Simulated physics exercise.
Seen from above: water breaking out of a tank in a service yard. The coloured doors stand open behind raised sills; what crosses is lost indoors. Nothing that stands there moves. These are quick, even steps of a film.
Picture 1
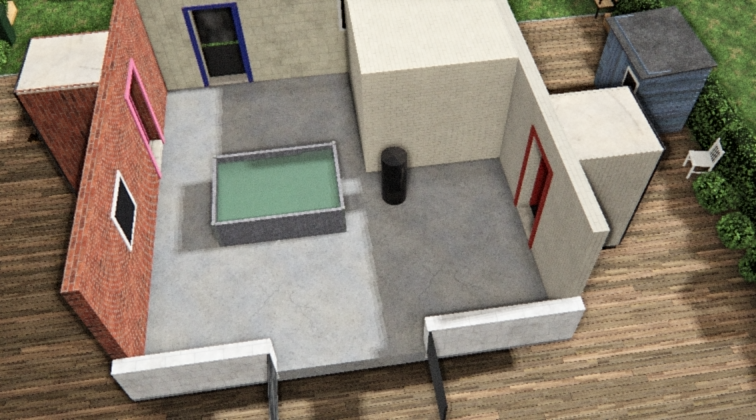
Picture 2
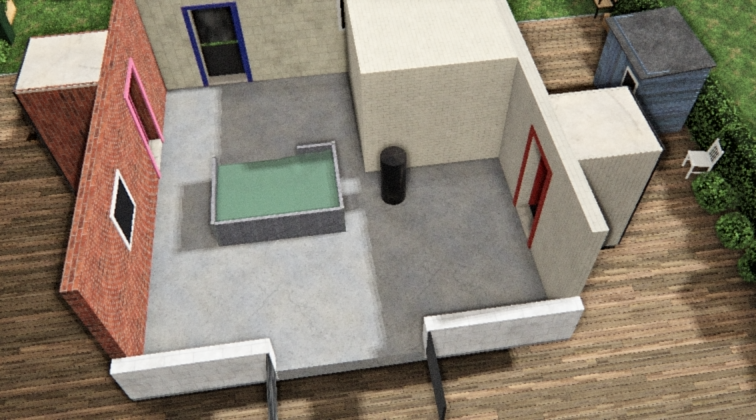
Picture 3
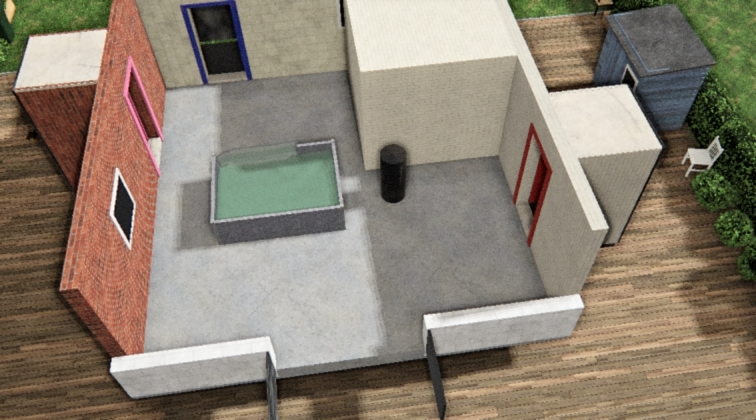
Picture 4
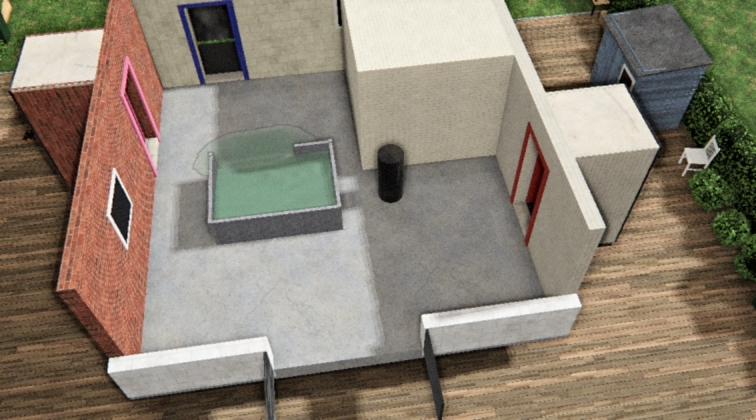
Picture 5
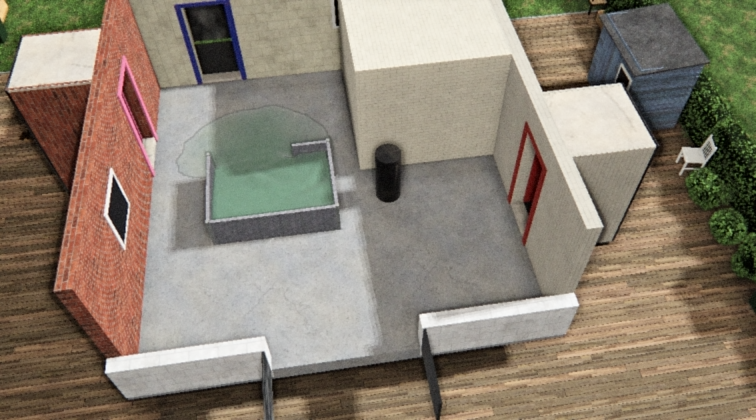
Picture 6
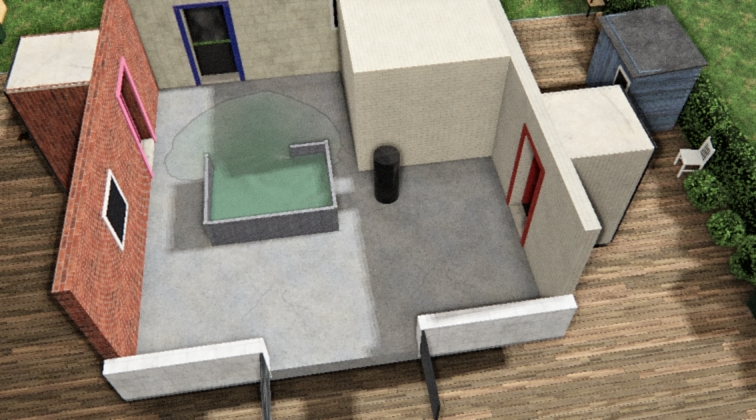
Water in a gray tank sat still until a gap opened in the far wall, then it poured out through the gap and spread in a widening sheet across the gray floor behind.
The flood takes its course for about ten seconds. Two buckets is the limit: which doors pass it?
In the end: The pink door stays under that; the blue door takes more than that; the red door stays under that.
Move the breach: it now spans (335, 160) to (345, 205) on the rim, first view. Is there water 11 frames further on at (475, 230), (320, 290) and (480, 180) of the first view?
One after the other: Covered, not flooded, awash.
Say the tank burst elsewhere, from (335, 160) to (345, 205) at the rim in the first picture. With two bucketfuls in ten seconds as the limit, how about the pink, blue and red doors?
Pink keeps below it; blue takes less; red lets more in.
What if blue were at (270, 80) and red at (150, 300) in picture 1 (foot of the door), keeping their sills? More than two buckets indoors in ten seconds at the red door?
Then: The red door is under.
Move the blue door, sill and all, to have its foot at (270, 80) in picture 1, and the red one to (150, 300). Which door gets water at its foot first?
That is the blue one.
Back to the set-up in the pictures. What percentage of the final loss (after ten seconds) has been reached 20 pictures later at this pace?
About 55 per cent.
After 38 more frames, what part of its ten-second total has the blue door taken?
Roughly 90 per cent.
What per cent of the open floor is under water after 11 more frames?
Near 30 in a hundred.
A moment on, water covers 30 % of the floor; the pink door wet at the sill, nothing in, the blue door over two buckets in, the red door not reached.
Next, water covers 30 % of the floor; the pink door wet at the sill, nothing in, the blue door far over two buckets in, the red door not reached.
Then, water covers 35 % of the floor; the pink door wet at the sill, nothing in, the blue door far over two buckets in, the red door not reached.
Later, water covers 55 % of the floor; the pink door wet at the sill, nothing in, the blue door far over two buckets in, the red door not reached.
In the end, water covers 75 % of the floor; the pink door wet at the sill, nothing in, the blue door far over two buckets in, the red door wet at the sill, nothing in.
